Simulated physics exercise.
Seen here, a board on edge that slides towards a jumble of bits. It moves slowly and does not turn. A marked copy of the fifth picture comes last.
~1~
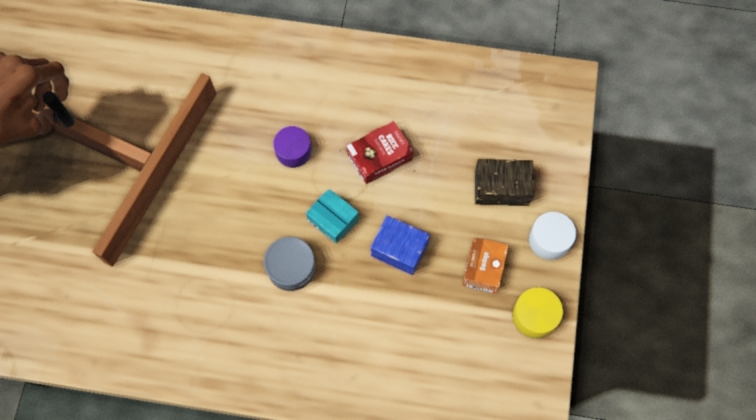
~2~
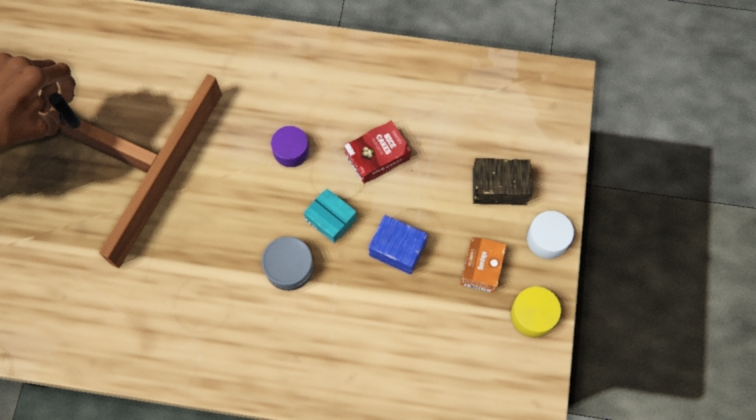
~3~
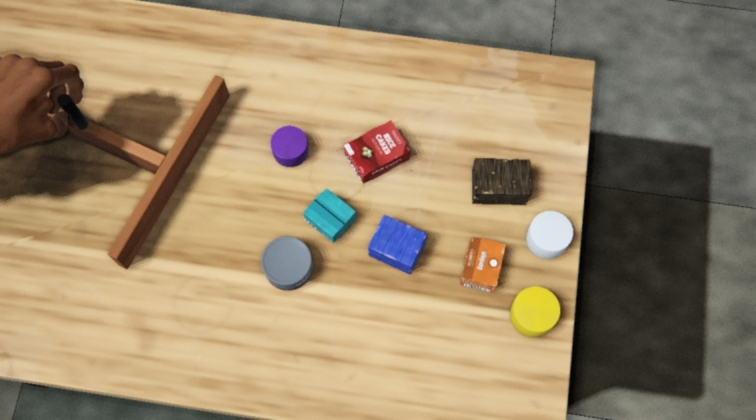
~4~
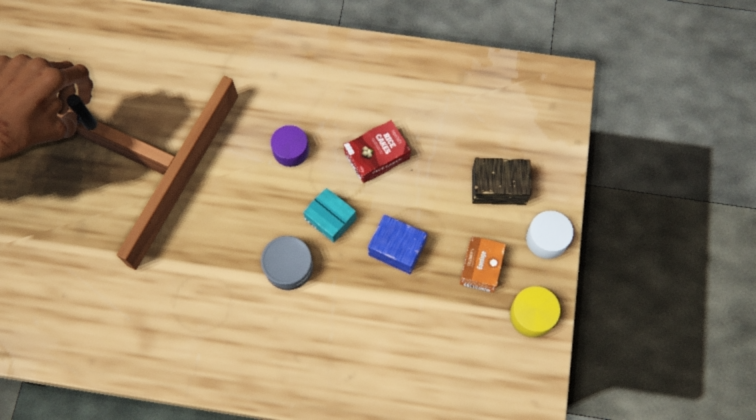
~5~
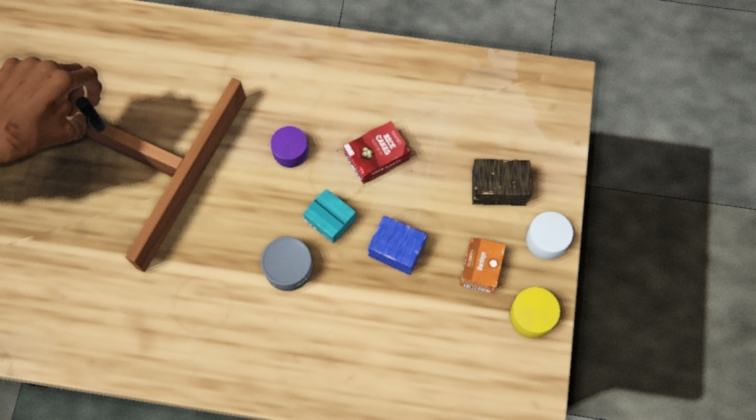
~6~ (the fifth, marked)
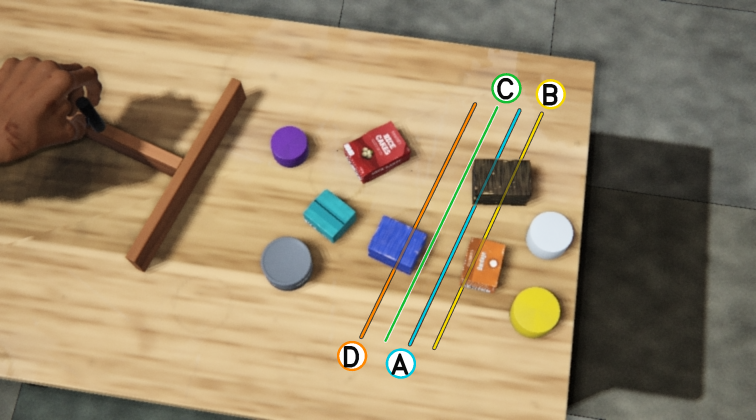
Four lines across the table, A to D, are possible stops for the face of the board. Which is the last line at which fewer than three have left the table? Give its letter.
B.
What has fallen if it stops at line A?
The yellow tin.
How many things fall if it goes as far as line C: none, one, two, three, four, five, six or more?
The count is none.
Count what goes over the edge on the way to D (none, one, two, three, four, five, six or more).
By then, none.
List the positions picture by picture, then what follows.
In the first frame, blue block (400, 245); black block (504, 182); white pot (552, 236).
In the second frame, board (159, 162); purple tin (290, 146).
In the third frame, board (168, 163); orange box (482, 265).
In the fourth frame, board (177, 164); yellow tin (535, 313).
In the fifth frame, board (185, 166); blue block (397, 245); black block (501, 182); white pot (550, 236).
On the copy, A at (467, 222); B at (491, 225); C at (444, 219); D at (421, 215).
On B. First, board (293, 181); red packet (384, 152); purple tin (337, 164).
Then, board (402, 197); orange box (496, 271); blue block (454, 259).
Finally, board (490, 210); yellow tin over the edge; orange box (573, 311); one fallen.
By contrast, A is within the limit but short; C is within the limit but short; D is within the limit but short.
